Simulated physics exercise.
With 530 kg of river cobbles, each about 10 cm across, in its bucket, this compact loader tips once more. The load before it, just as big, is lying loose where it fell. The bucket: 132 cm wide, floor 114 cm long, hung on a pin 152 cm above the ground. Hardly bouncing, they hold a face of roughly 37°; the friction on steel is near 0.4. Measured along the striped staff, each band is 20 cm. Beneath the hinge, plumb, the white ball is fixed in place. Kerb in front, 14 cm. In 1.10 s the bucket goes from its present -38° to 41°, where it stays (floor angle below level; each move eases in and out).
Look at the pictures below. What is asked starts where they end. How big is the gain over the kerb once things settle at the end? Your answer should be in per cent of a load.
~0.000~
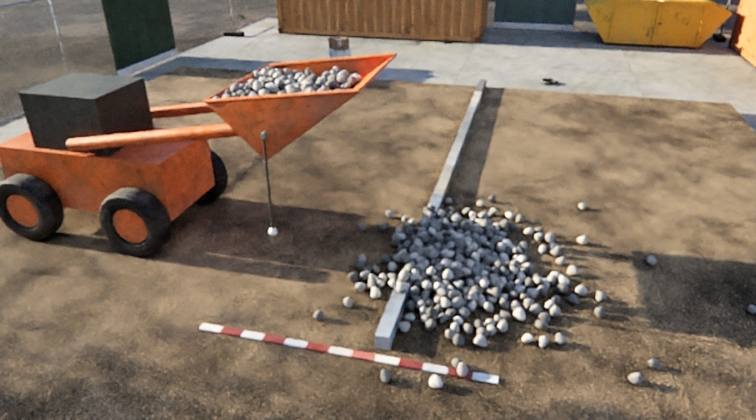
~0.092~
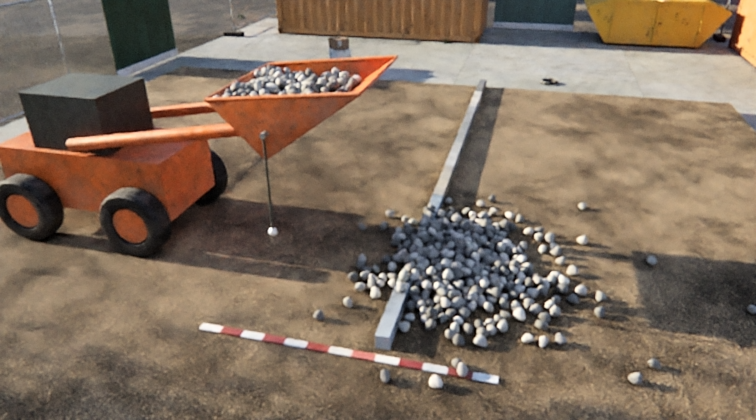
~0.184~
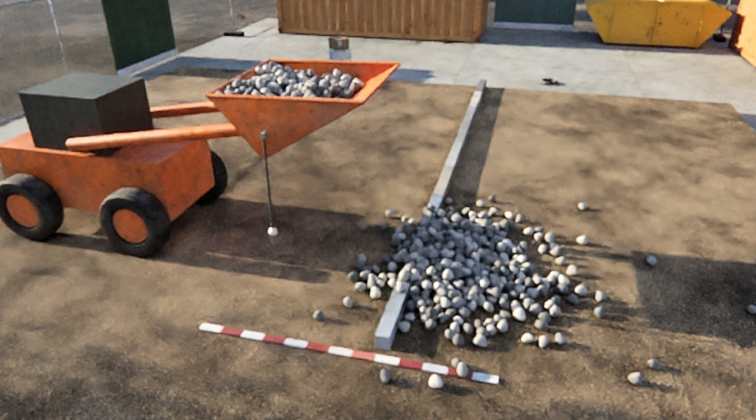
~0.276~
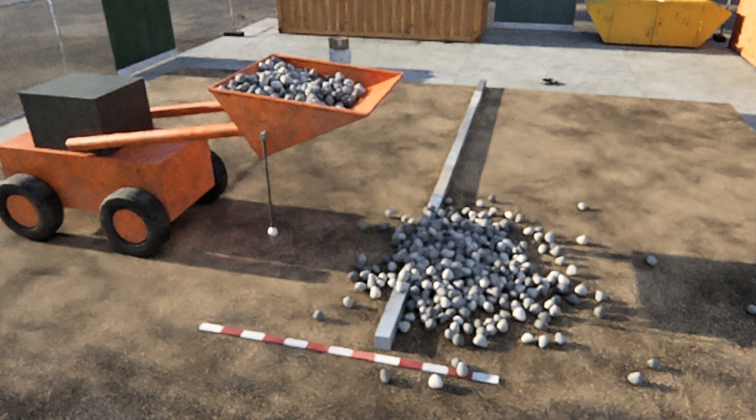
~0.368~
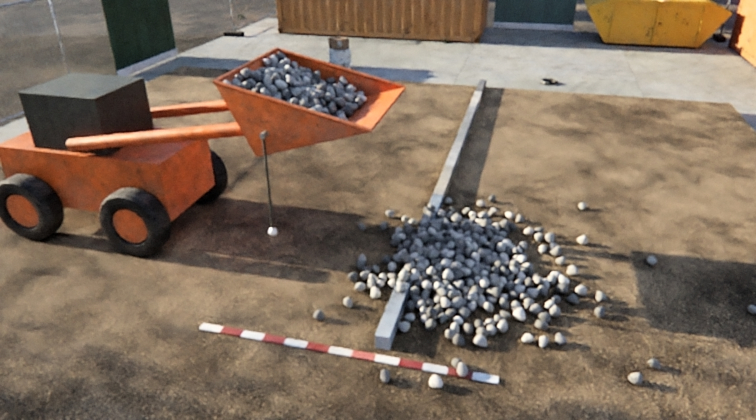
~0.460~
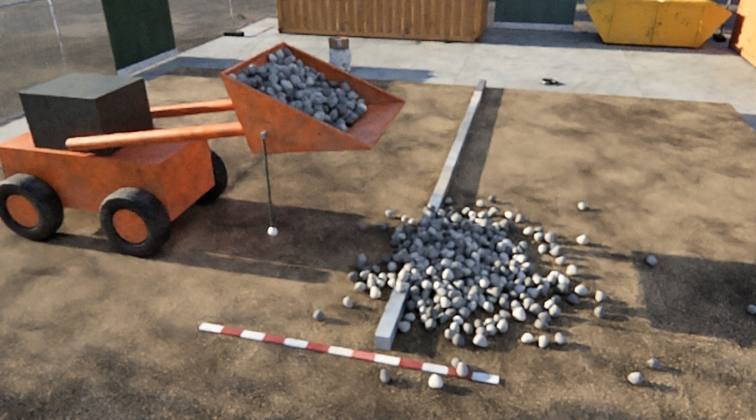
The gain is about 26 per cent of a load.
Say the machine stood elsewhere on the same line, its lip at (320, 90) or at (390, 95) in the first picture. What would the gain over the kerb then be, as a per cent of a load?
First place: Roughly 5 %; second place: Roughly 60 %.
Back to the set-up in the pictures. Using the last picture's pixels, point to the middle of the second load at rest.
(398, 244).
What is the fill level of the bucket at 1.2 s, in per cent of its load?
Roughly 75 per cent remains inside.
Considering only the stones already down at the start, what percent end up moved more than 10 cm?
5 %.
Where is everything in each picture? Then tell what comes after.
The first picture shows lip at (359, 91), floor tilted -38°, highest stones at (336, 79). The earlier load is highest near (448, 245), 22 cm above ground level, 13 % on this side of the kerb, 87 % over the kerb.
In the second picture, the bucket is at -36°, its lip at (360, 94); the top of the load is at (305, 77); the stones move at 0.1 m/s on average.
The third picture shows lip at (364, 102), floor tilted -32°, highest stones at (277, 73); the stones move at 0.3 m/s on average.
In the fourth picture, the bucket is at -26°, its lip at (368, 115); the top of the load is at (273, 69); the stones move at 0.4 m/s on average.
In the fifth picture, the bucket is at -17°, its lip at (371, 131); the top of the load is at (277, 65); the stones move at 0.4 m/s on average.
In the sixth picture, the bucket is at -8°, its lip at (372, 148); the top of the load is at (280, 62); the stones move at 0.5 m/s on average.
After 0.8 s the floor is at 28°; in per cent of one load, 100 in the bucket, 13 on this side of the kerb, 87 over the kerb; the foremost stones are at (629, 288).
After 1.2 s the floor is at 41°; in per cent of one load, 77 in the bucket, 36 on this side of the kerb, 87 over the kerb; the foremost stones are at (629, 288).
After 1.5 s the floor is at 41°; in per cent of one load, 18 in the bucket, 88 on this side of the kerb, 94 over the kerb; the foremost stones are at (629, 288).
After 4.4 s the floor is at 41°; in per cent of one load, 0 in the bucket, 87 on this side of the kerb, 112 over the kerb; the foremost stones are at (629, 288). Net gain over the kerb, 26.
